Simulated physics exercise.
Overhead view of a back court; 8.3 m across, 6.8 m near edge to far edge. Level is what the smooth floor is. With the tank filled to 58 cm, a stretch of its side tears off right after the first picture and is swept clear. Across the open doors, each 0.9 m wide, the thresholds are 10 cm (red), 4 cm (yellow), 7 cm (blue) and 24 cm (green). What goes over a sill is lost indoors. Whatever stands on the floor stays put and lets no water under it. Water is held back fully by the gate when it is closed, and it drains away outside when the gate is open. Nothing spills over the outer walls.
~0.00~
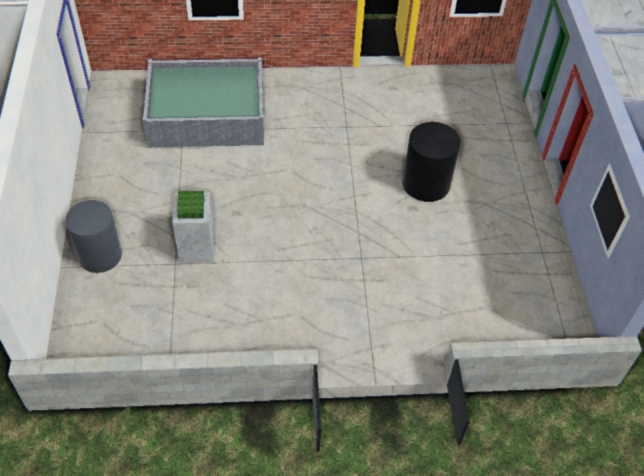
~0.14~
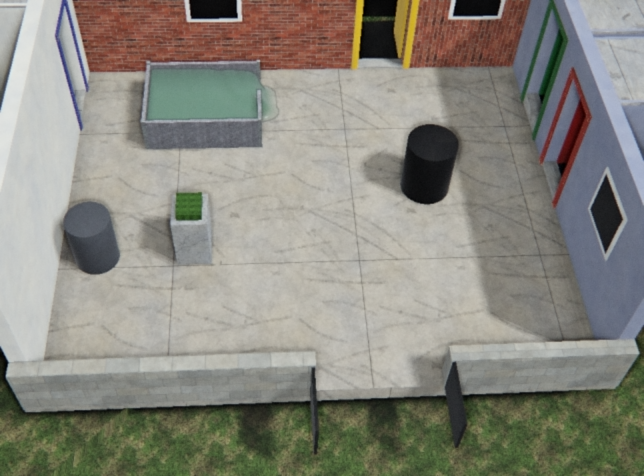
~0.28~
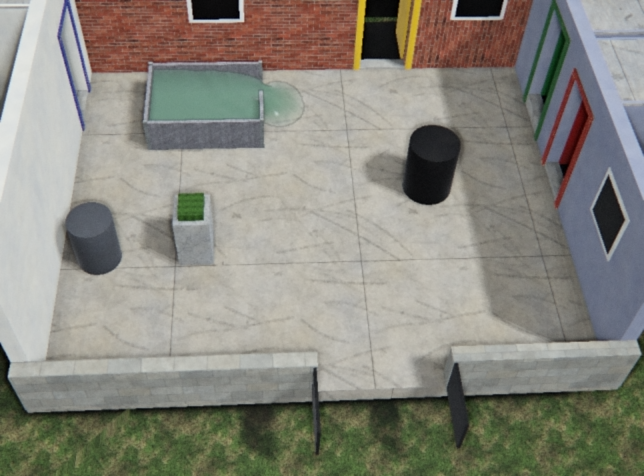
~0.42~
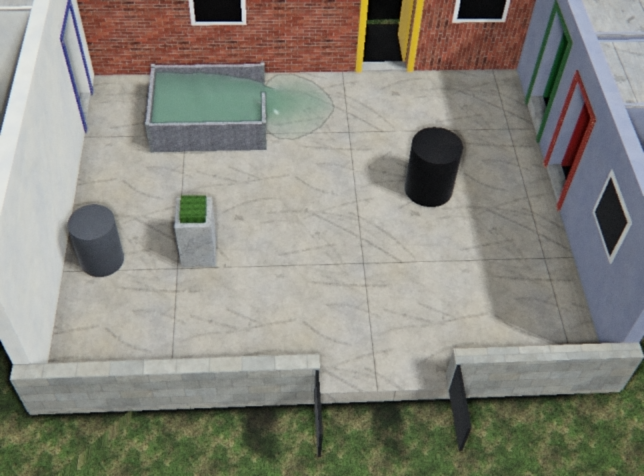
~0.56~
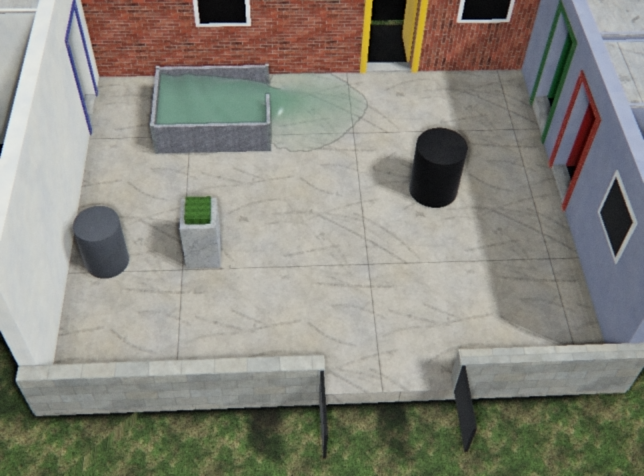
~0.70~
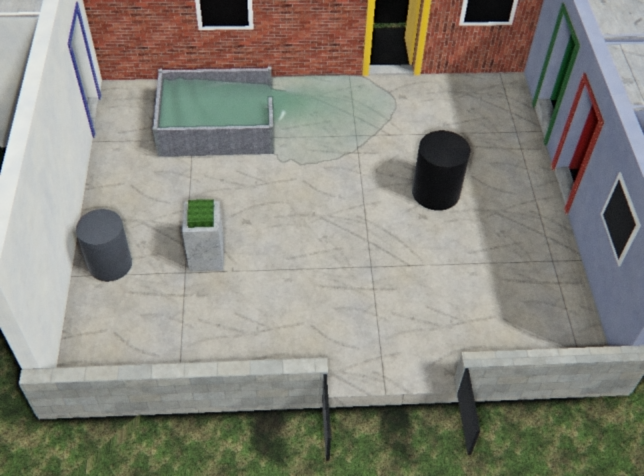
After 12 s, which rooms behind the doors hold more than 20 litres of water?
One by one: Red door: Limit not crossed; yellow door: Limit crossed; blue door: Limit not crossed; green door: Limit not crossed.
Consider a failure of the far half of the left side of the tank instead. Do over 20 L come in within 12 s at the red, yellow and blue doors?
Door red stays within, door yellow stays within, door blue goes beyond.
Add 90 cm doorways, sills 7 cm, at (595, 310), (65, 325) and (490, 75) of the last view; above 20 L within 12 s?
In sequence the answers are less than that, less than that and more than that.
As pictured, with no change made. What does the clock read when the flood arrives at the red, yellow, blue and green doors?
Arrival: Red 2.8 s, yellow 0.9 s, blue 8.5 s, green 2.2 s.
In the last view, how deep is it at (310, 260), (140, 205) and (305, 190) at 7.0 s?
Spot one 0 cm, spot two 0 cm, spot three 0 cm.
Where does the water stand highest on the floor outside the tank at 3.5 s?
Spot: Approx. (519, 87).
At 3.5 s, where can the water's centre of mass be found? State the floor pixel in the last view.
Around (345, 122) in the last picture.
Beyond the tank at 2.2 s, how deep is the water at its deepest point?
Depth max: Approx. 26 cm.
After 1.4 s water covers 15 % of the floor and is deepest (28 cm) near (280, 105); red door not reached, yellow door 9 cm at the sill, 1 L in, blue door not reached, green door not reached.
After 2.2 s water covers 25 % of the floor and is deepest (26 cm) near (524, 75); red door not reached, yellow door 9 cm at the sill, 10 L in, blue door not reached, green door 2 cm at the sill, 0 L in.
After 3.5 s water covers 25 % of the floor and is deepest (22 cm) near (519, 87); red door 11 cm at the sill, 0 L in, yellow door 6 cm at the sill, 23 L in, blue door not reached, green door 18 cm at the sill, 0 L in.
After 7.0 s water covers 50 % of the floor and is deepest (12 cm) near (538, 119); red door 7 cm at the sill, 2 L in, yellow door 4 cm at the sill, 31 L in, blue door not reached, green door 11 cm at the sill, 0 L in.
After 12.0 s water covers 65 % of the floor and is deepest (8 cm) near (594, 301); red door 5 cm at the sill, 3 L in, yellow door 5 cm at the sill, 37 L in, blue door 1 cm at the sill, 0 L in, green door 5 cm at the sill, 0 L in.
